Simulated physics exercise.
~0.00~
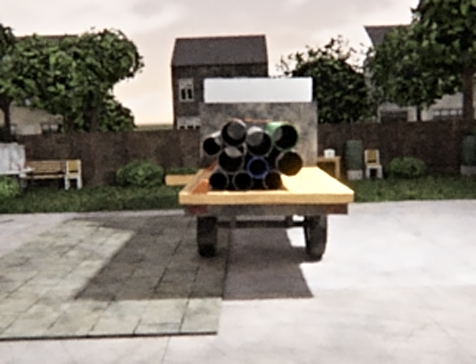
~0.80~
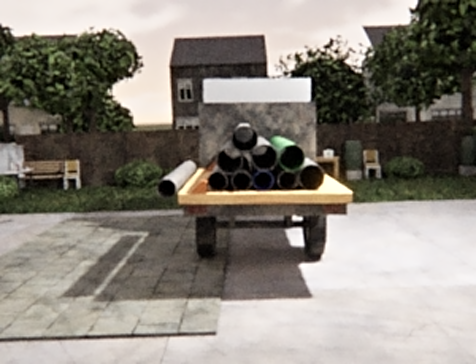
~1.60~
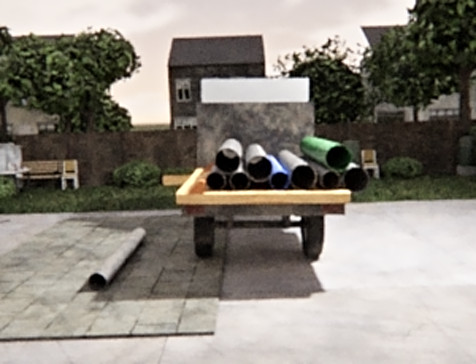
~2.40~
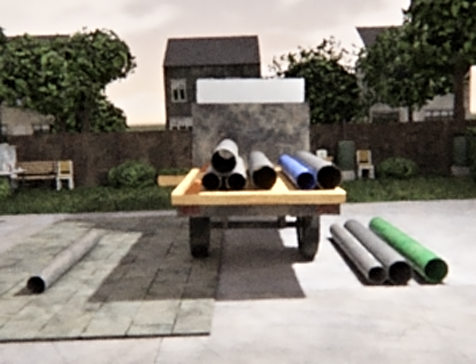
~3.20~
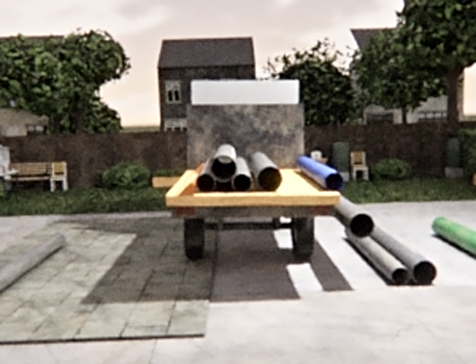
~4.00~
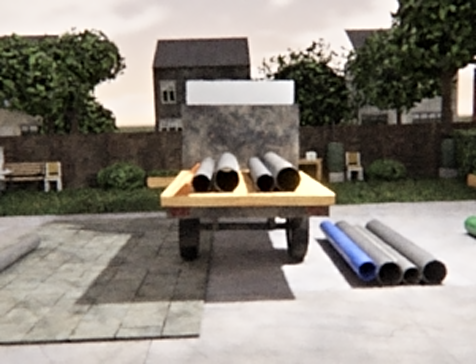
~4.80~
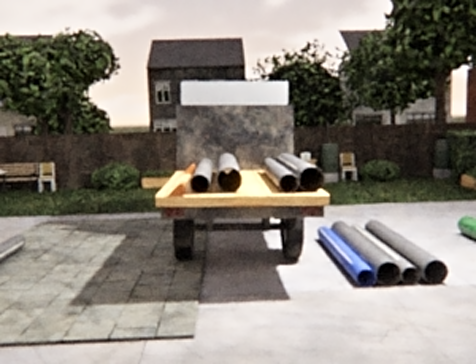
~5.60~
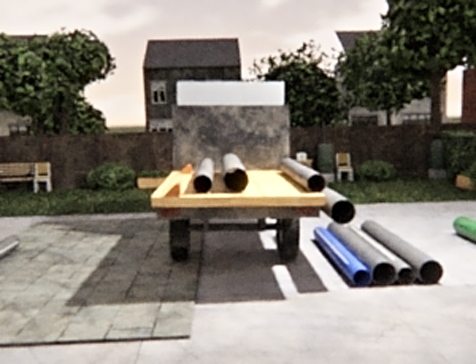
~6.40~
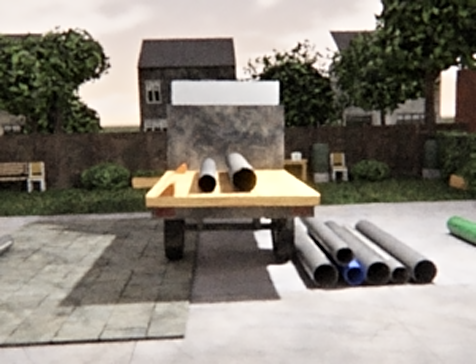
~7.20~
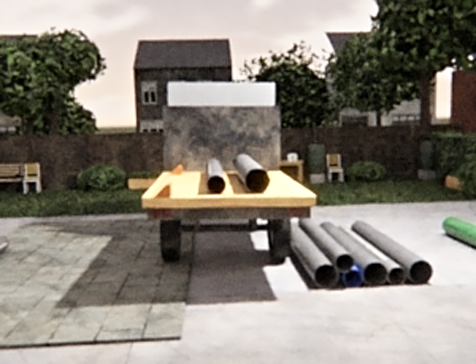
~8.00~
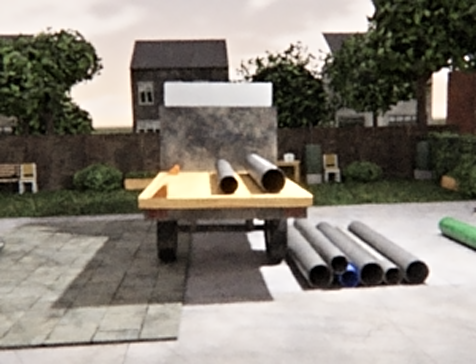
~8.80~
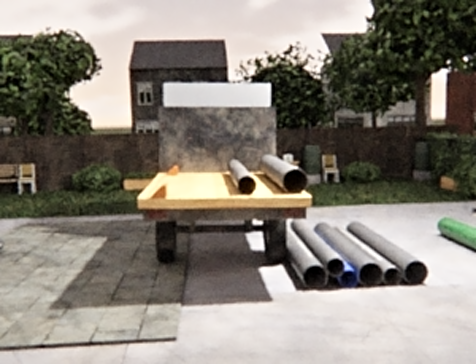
In the video, a stack of pipes collapses on a parked flatbed, one rolling off the left side while others, including the green and then the blue, drop off the right onto the ground, leaving two grey pipes on the deck.
